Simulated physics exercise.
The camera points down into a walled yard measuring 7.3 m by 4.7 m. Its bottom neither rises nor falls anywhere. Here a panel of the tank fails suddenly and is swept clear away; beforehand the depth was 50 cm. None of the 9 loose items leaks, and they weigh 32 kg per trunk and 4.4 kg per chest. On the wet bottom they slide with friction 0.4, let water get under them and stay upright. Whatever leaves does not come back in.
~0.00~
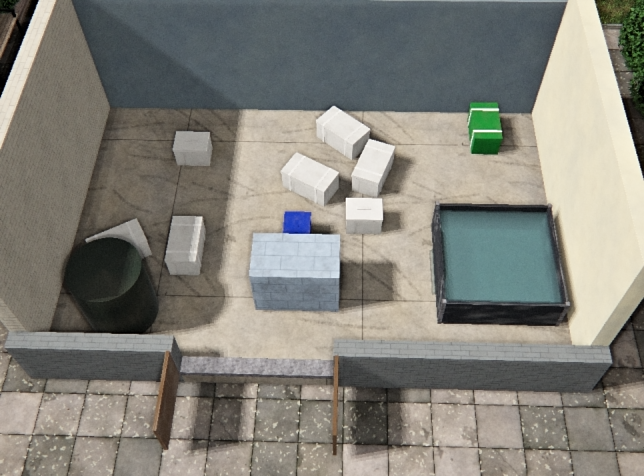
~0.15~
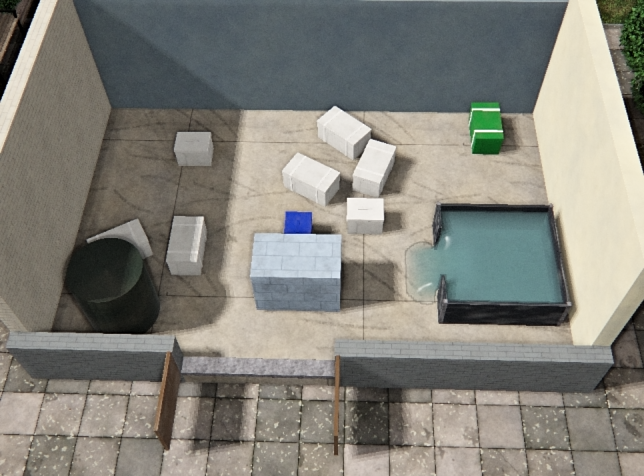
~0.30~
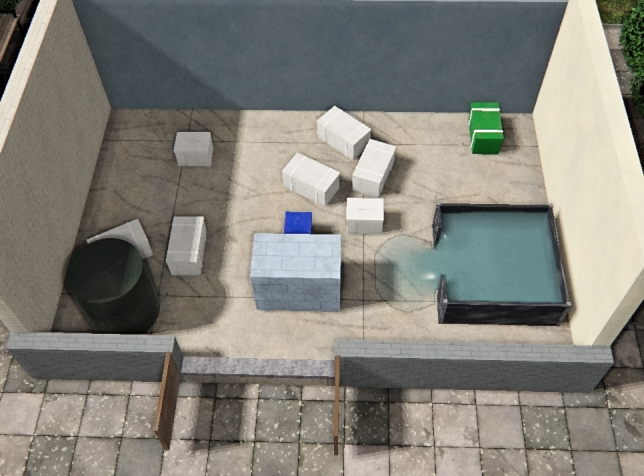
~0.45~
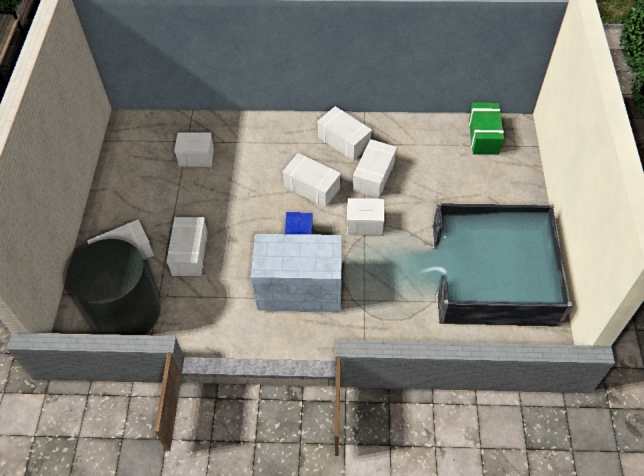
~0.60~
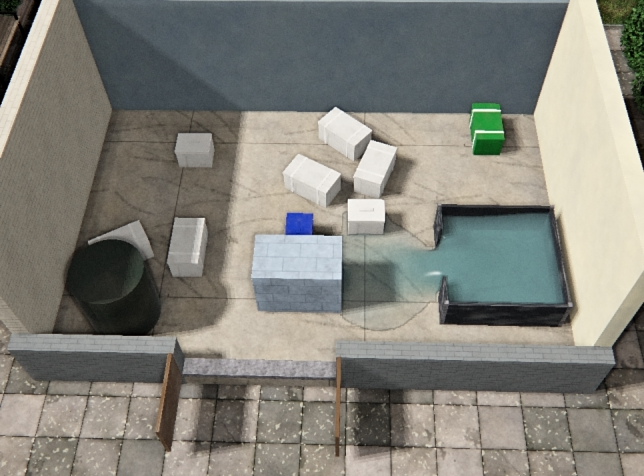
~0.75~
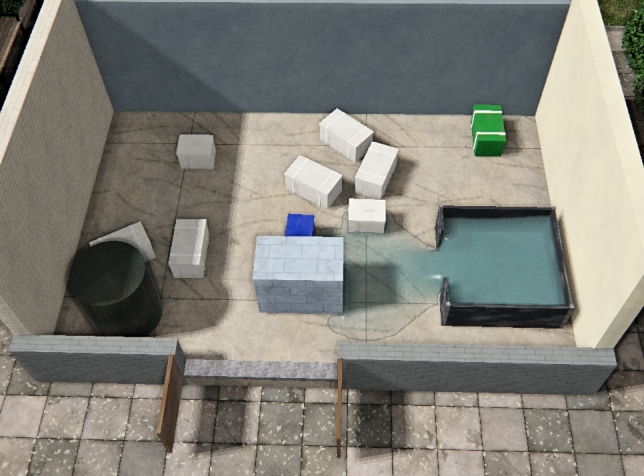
Water bursts from the left side of a dark square tank at the right of a walled yard, where a panel vanishes. It spreads left across the paving to a pale block structure, then fans out near its base, while the white blocks, blue chest and green trunk stay still.
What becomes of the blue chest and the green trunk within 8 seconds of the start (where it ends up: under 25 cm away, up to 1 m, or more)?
My prediction: The blue chest is pushed well clear. The green trunk rests nearly unmoved.
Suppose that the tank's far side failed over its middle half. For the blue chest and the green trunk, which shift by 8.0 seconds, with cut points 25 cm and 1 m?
Here's how it goes: The blue chest scarcely moves, and the green trunk winds up well off.
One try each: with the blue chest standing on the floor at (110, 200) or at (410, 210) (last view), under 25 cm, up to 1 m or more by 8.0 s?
Results, in order: Displaced moderately, then essentially stationary.
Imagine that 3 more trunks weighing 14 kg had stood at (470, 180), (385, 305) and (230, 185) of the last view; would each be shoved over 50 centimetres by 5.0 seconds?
Going through them in the order asked, they come out shy of the mark, clear of the mark and clear of the mark.
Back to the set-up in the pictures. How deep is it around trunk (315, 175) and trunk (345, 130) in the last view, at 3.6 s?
Some 4 cm at the first, some 2 cm at the second.
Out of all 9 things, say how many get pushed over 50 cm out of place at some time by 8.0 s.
Answer: 2.
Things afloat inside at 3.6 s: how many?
The count is 3.
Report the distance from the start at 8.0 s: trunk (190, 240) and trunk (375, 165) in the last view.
The first ends 5 cm from its start, the second 0 cm.
After 1.6 s the blue chest is near (218, 208), 1.3 m from its start, aground; the green trunk is near (490, 123), 0.0 m from its start, aground; 0 of 9 are out; 0 afloat.
After 3.6 s the blue chest is near (110, 124), 3.8 m from its start, afloat; the green trunk is near (490, 123), 0.0 m from its start, aground; 0 of 9 are out; 3 afloat.
After 5.6 s the blue chest is near (139, 105), 3.8 m from its start, afloat; the green trunk is near (490, 123), 0.0 m from its start, aground; 0 of 9 are out; 3 afloat.
After 8.0 s the blue chest is near (208, 112), 2.9 m from its start, afloat; the green trunk is near (490, 123), 0.0 m from its start, aground; 0 of 9 are out; 3 afloat.
